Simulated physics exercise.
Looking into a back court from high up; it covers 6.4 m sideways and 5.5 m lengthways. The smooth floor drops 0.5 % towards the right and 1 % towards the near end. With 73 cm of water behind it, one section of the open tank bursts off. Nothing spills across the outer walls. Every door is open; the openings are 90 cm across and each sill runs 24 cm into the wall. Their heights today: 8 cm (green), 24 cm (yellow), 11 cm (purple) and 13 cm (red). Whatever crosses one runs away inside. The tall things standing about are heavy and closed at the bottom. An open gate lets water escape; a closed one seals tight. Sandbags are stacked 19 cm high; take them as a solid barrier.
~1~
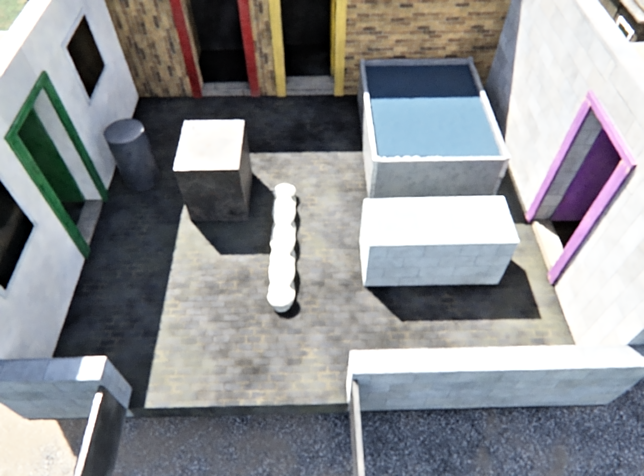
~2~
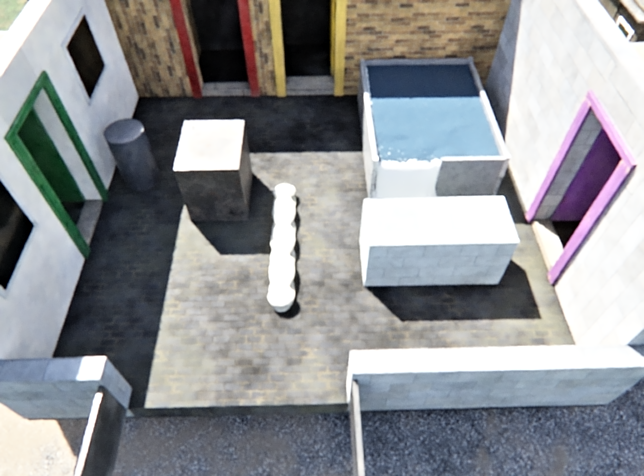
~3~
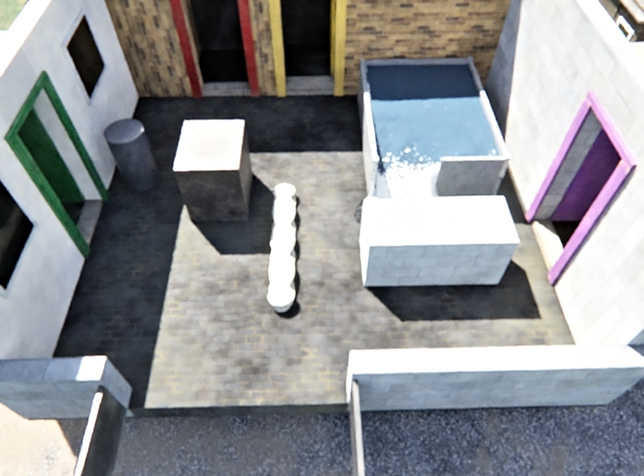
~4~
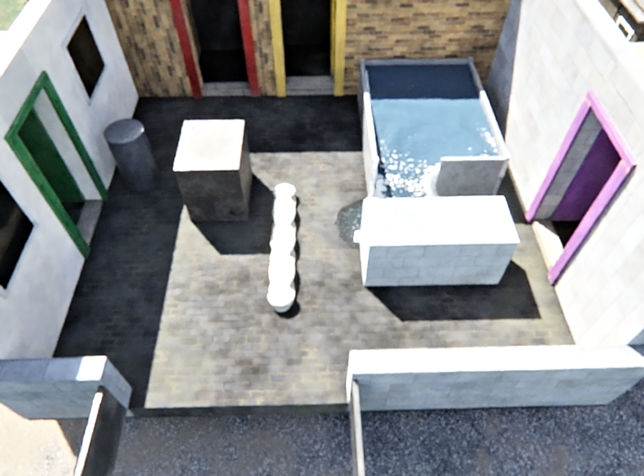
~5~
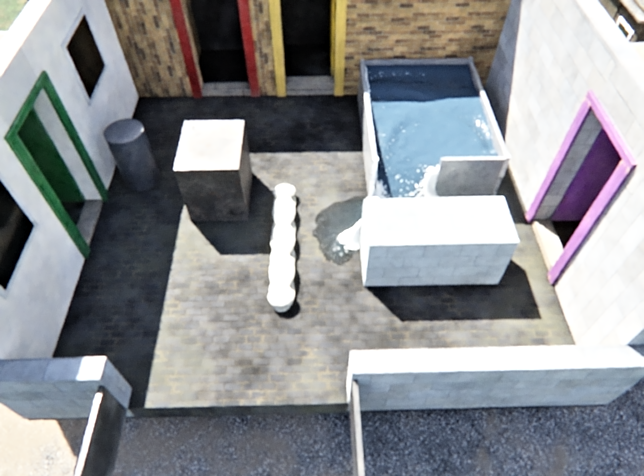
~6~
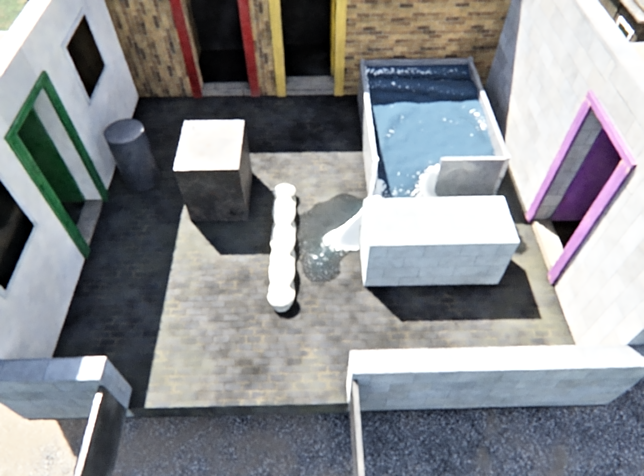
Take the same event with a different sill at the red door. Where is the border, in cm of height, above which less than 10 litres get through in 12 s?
At least 5.5 cm or so.
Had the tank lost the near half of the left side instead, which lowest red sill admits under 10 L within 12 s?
Some 20 cm.
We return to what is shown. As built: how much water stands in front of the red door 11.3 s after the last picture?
About 5.5 cm.
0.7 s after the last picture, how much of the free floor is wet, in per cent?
Near 20 per cent is wet.
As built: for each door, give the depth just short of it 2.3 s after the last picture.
In cm: Green 6, yellow 9, purple 20, red 6.
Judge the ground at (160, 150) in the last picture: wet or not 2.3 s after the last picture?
It is not reached.
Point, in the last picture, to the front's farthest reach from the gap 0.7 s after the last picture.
Near (292, 369).
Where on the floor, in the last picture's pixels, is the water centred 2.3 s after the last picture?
Around (397, 171).
Then, 0.7 s after the last picture water covers 20 % of the floor, deepest (61 cm) near (406, 235); it has not reached the red door.
Then, 2.3 s after the last picture water covers 70 % of the floor, deepest (38 cm) near (406, 235); 6 cm at the red door, 0 litres in over its 13 cm sill.
Then, 11.3 s after the last picture water covers 95 % of the floor, deepest (13 cm) near (368, 382); 6 cm at the red door, 0 litres in over its 13 cm sill.
At the red door as built, the water peaked near 8 cm, 2.7 s after the last picture.
With a sill of 4.5 cm, 18 litres would have come in within the 12 s; with 6 cm, 7 litres. So under 10 litres takes about 5.5 cm.
